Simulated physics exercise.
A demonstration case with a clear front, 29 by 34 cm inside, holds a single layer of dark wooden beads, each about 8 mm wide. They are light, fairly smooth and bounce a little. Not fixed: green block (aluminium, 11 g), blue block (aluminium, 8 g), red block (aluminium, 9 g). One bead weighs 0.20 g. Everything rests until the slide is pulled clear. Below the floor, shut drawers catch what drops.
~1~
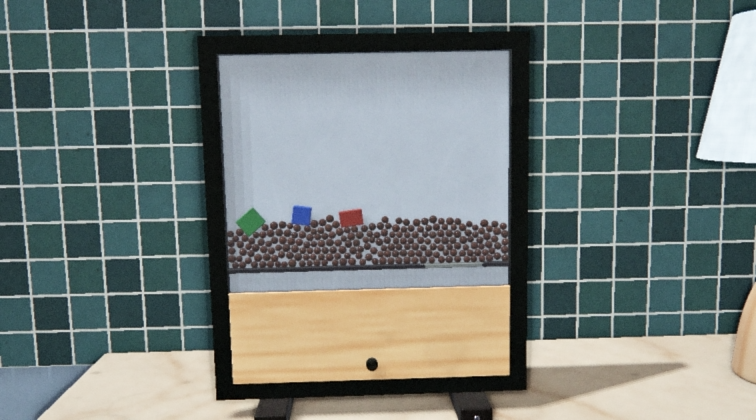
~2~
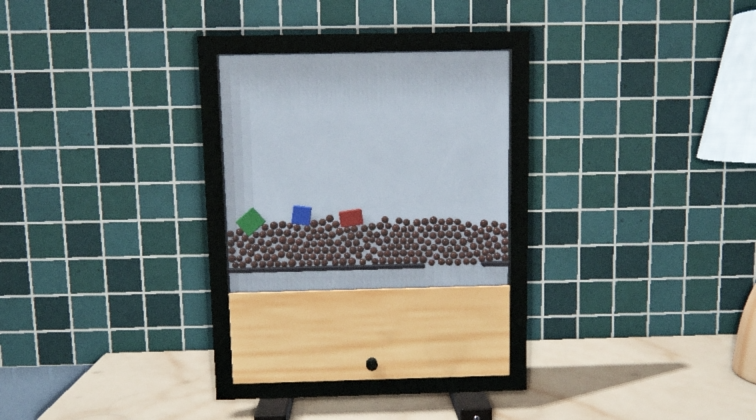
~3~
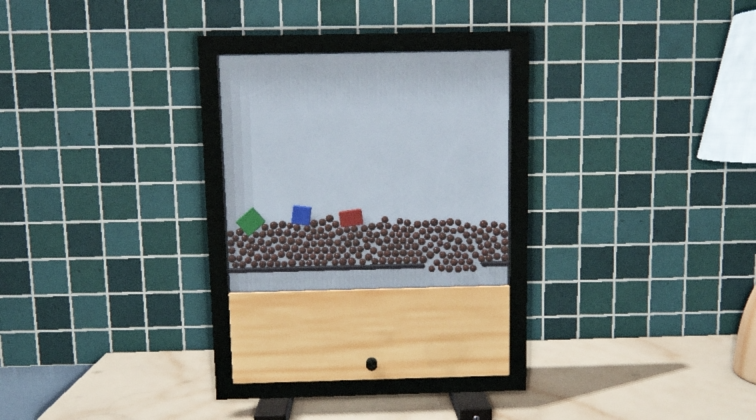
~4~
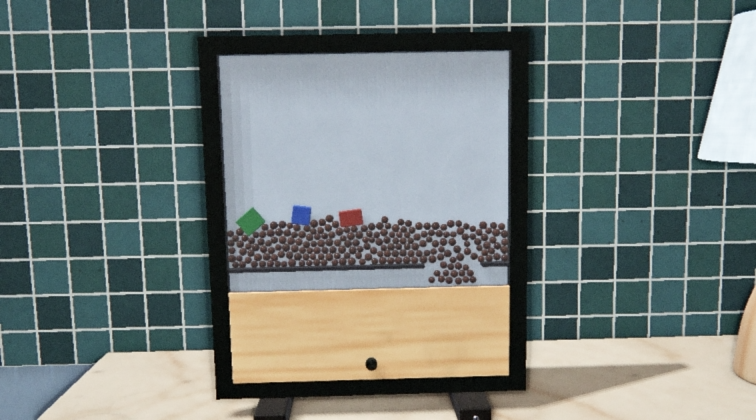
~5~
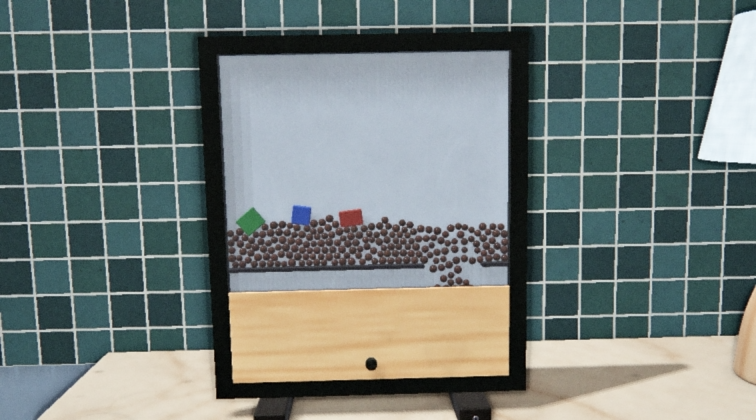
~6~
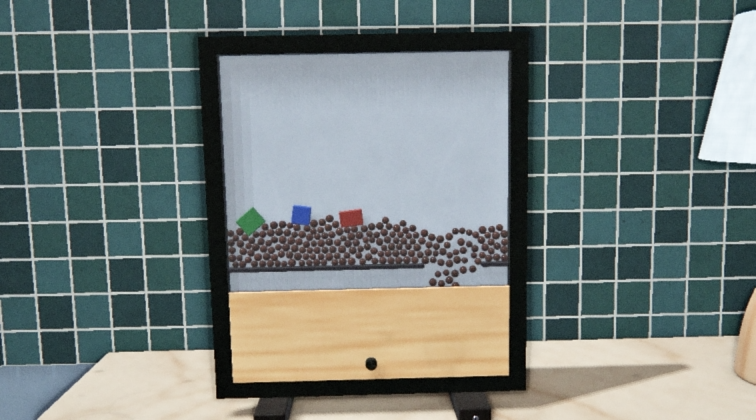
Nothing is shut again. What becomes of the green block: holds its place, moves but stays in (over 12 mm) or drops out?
Green block: Holds its place.
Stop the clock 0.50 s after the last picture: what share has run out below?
About 45 per cent.
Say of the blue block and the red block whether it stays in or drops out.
Blue block stays in, red block in.
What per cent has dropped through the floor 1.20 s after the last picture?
Roughly 50 per cent.
Then, 0.15 s after the last picture, 30 % are out; green block moved 0.0 cm tilted 40°; blue block moved 0.0 cm tilted 82°; red block moved 0.3 cm.
Then, 0.50 s after the last picture, 45 % are out; green block moved 0.1 cm tilted 40°; blue block moved 0.5 cm tilted 76°; red block moved 3.4 cm.
Then, 1.20 s after the last picture, 50 % are out; green block moved 0.1 cm tilted 40°; blue block moved 0.5 cm tilted 76°; red block moved 6.3 cm tilted 34°.
At rest 2.4 s after the last picture, 50 % are out; green block moved 0.1 cm tilted 40°; blue block moved 0.5 cm tilted 76°; red block moved 6.3 cm tilted 34°.
